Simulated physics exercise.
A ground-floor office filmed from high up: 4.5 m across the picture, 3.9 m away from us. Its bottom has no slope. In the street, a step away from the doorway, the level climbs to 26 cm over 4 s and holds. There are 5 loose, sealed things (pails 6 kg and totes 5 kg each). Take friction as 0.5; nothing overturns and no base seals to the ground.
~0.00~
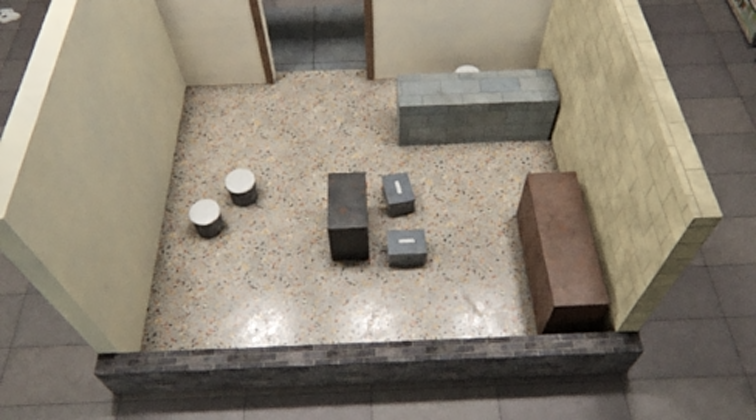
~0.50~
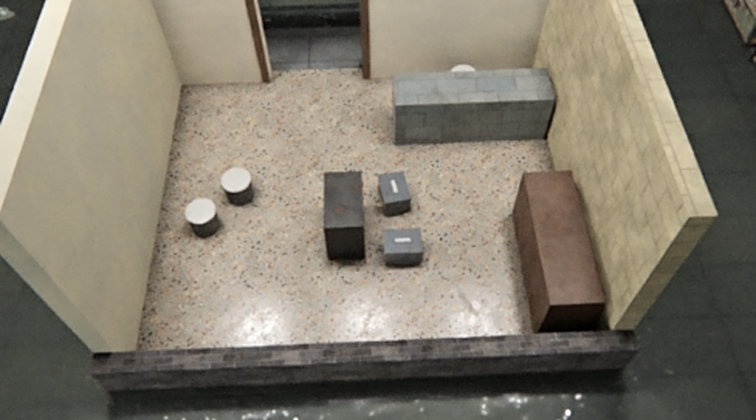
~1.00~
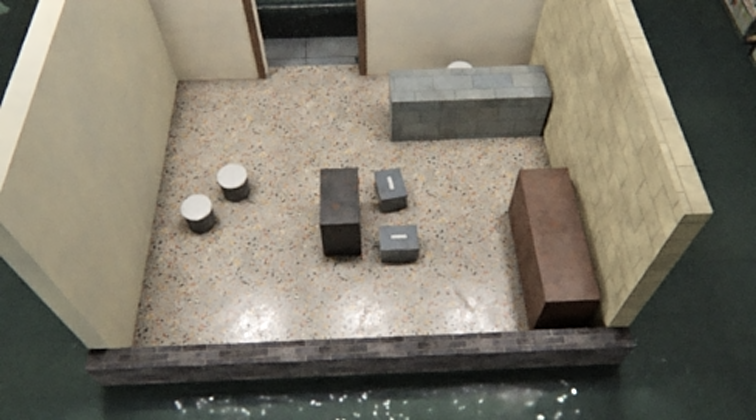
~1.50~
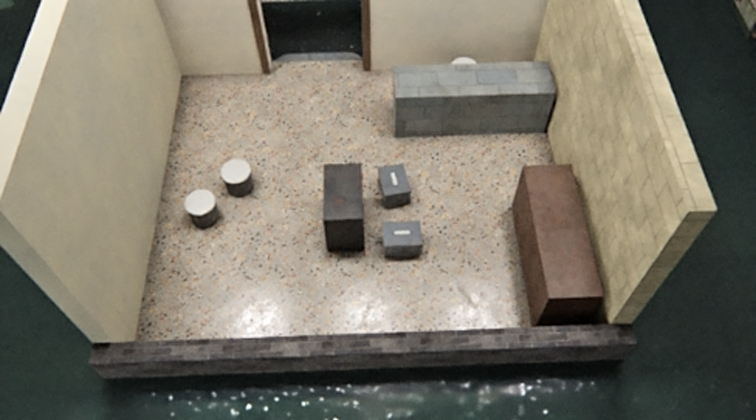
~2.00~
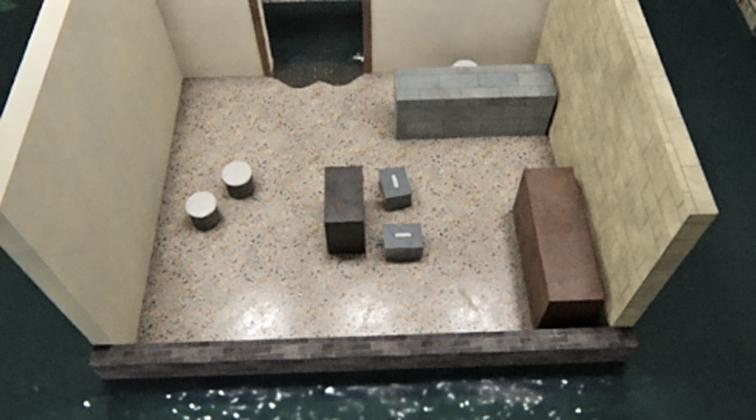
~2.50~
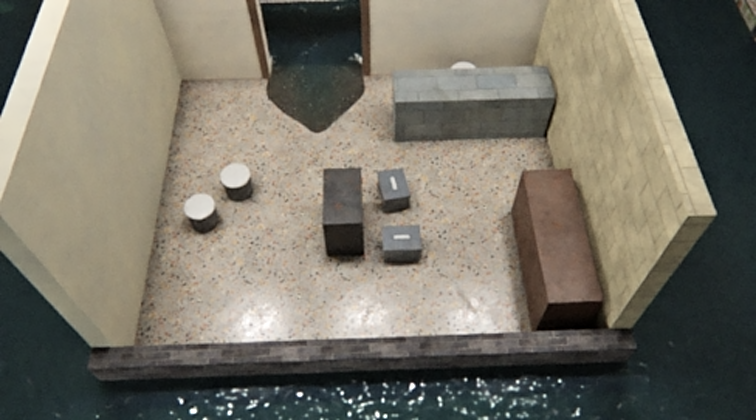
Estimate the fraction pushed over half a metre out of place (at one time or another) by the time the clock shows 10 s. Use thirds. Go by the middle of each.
Share: Two thirds or more.
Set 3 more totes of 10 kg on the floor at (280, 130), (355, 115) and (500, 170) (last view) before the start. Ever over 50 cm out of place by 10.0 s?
In that order: Over, past it, under.
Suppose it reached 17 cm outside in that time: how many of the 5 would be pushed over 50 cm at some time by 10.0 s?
In that case 2 of them.
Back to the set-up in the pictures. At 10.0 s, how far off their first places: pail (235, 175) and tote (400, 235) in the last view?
In turn: 200 cm, 100 cm.
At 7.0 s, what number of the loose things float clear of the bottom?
At that moment 4.
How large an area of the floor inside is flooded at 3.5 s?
Some 4.0 m2.
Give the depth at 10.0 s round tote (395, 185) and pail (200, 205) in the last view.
About 17 and 13 cm.
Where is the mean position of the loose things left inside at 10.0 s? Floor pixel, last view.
Near (401, 229).
After 3.5 s 0 of 5 are over 50 cm from their spots; 0 afloat.
After 4.5 s 0 of 5 are over 50 cm from their spots; 0 afloat.
After 7.0 s 4 of 5 are over 50 cm from their spots; 4 afloat.
After 10.0 s 3 of 5 are over 50 cm from their spots, and 4 have been at some point; 4 afloat.
